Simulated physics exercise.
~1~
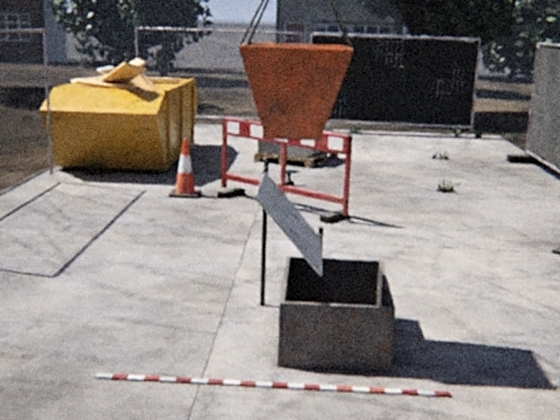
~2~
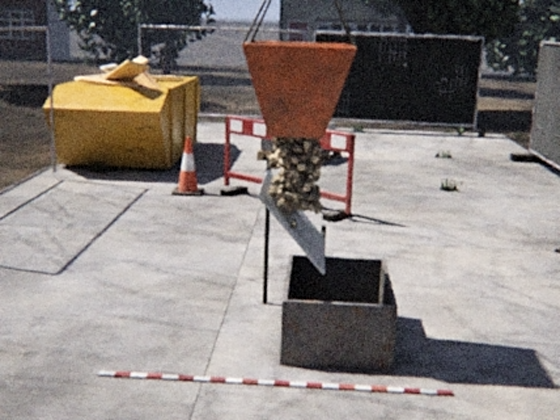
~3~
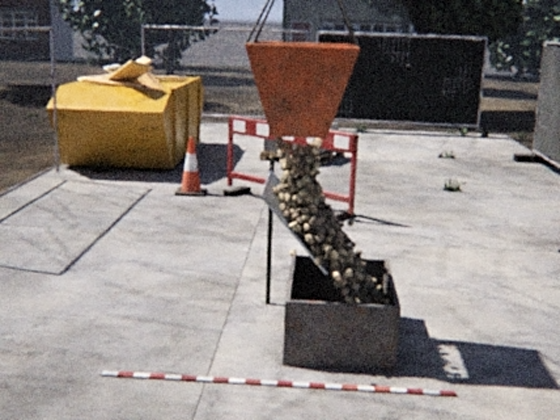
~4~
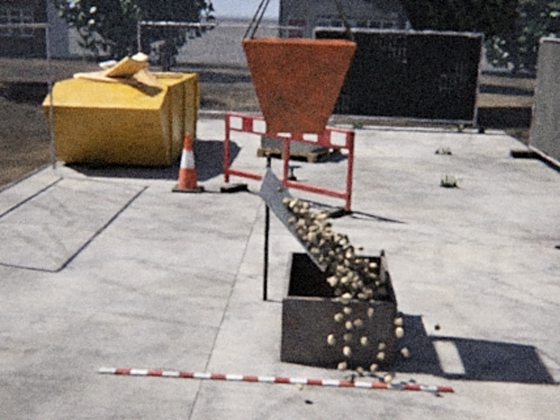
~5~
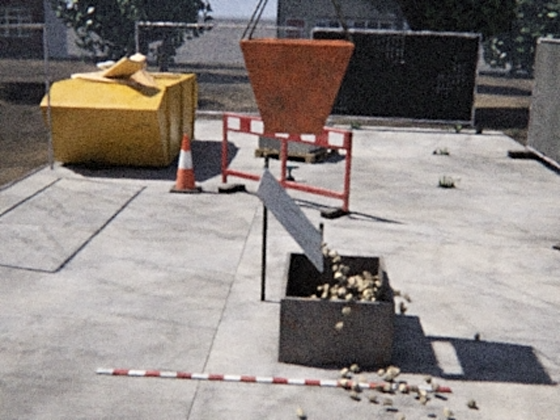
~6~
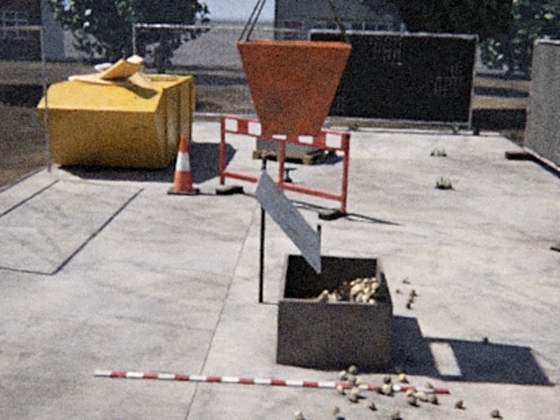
On a sunlit concrete yard with a yellow skip, a traffic cone and a red and white barrier, an orange hopper hangs above a sloping steel plate and an open grey bin. A mass of pale stones drops from the bottom of the hopper onto the plate. The stones slide down to the right and pour into the bin, leaving the hopper empty. Some spill over the near side and tumble onto the concrete around the striped staff. The plate clears, and most stones lie heaped in the bin, with a few scattered in front and to the right.
